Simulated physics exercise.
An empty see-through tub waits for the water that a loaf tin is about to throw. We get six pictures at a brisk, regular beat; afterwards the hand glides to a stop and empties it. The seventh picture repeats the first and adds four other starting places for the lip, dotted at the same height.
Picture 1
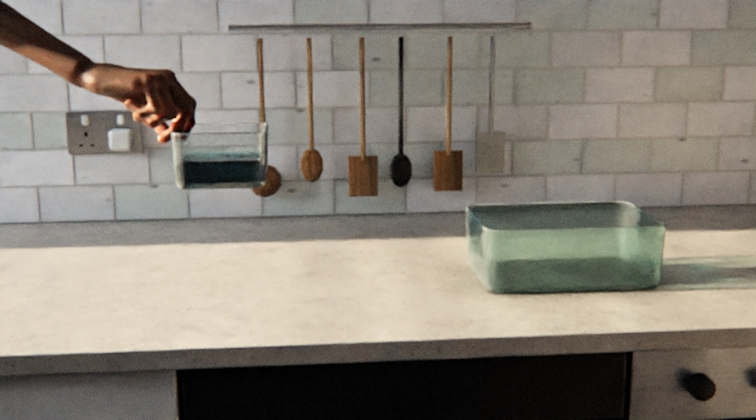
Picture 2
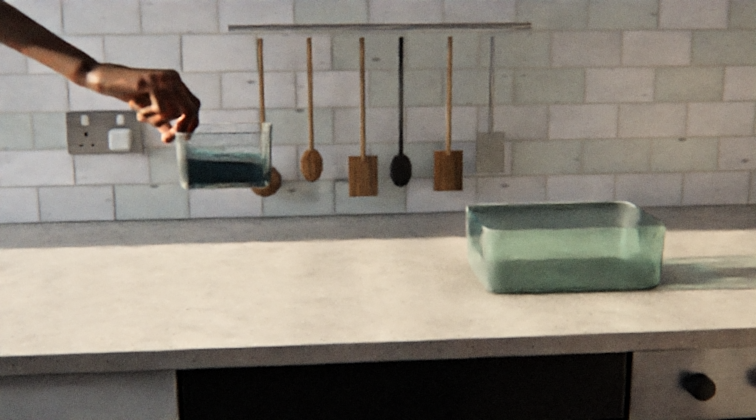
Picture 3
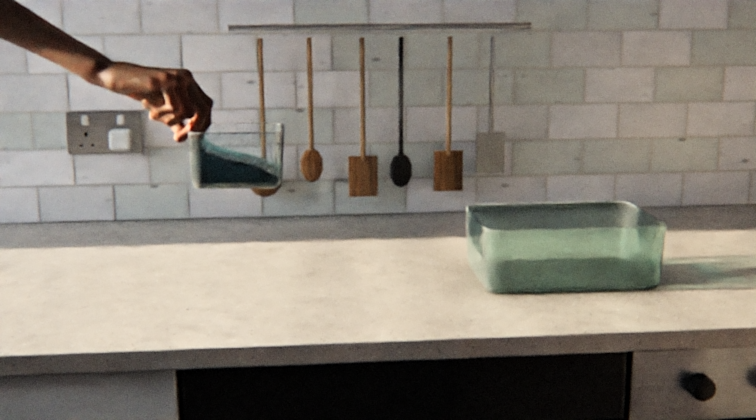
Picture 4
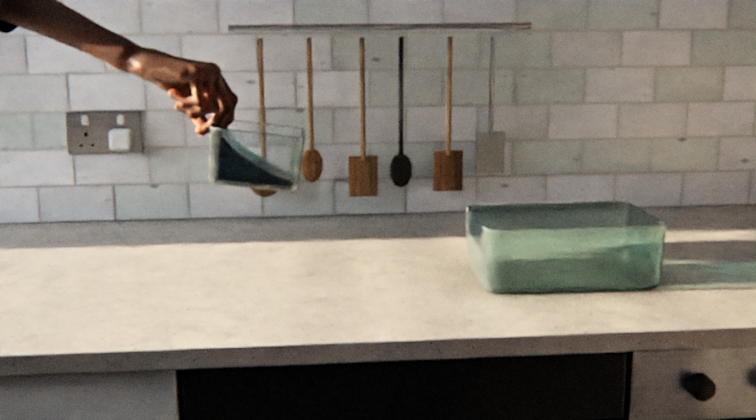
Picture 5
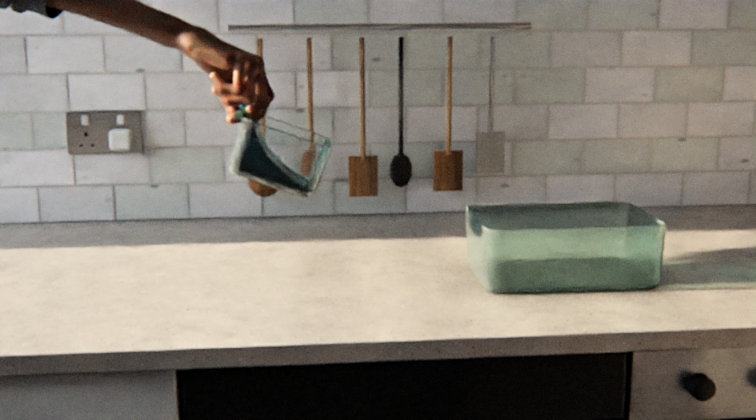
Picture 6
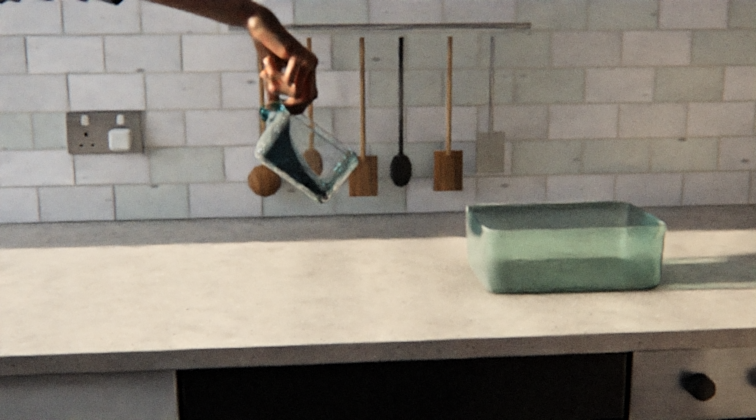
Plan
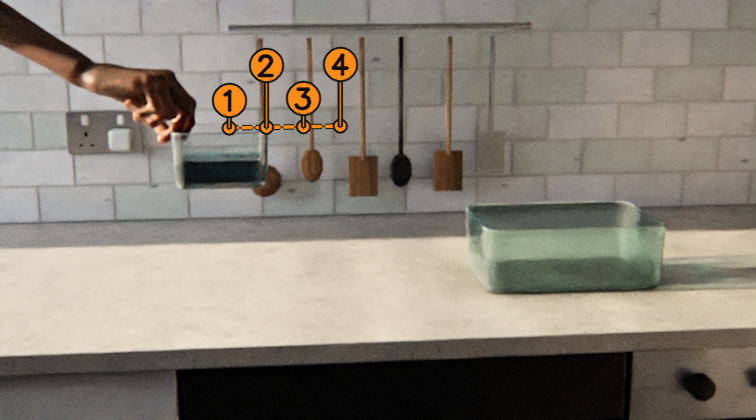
A hand holding a small clear container of dark blue water moves rightward above a pale kitchen counter, seen from the front by a still camera. An empty, see-through green tub sits at right, and wooden and dark utensils hang against whitish tiles. The container swings right and tilts increasingly, its right side dipping, while the water climbs the left wall and slops over the rim beside the hand.
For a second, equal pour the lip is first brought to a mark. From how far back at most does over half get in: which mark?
Spot 3.
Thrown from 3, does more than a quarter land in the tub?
Yes, clearly.
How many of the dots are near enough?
Two of them.
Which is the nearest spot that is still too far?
Spot 2.
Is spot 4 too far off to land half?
No.
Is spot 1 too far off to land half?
Yes.
In orange, 1 at (229, 128); 2 at (266, 127); 3 at (303, 126); 4 at (340, 126).
Choosing 1, about 9 % lands in the tub, 83 % falls short and 8 % goes beside or beyond.
Choosing 2, about 24 % lands in the tub, 64 % falls short and 11 % goes beside or beyond.
Choosing 3, about 70 % lands in the tub, 20 % falls short and 10 % goes beside or beyond.
Choosing 4, about 84 % lands in the tub, 3 % falls short and 12 % goes beside or beyond.
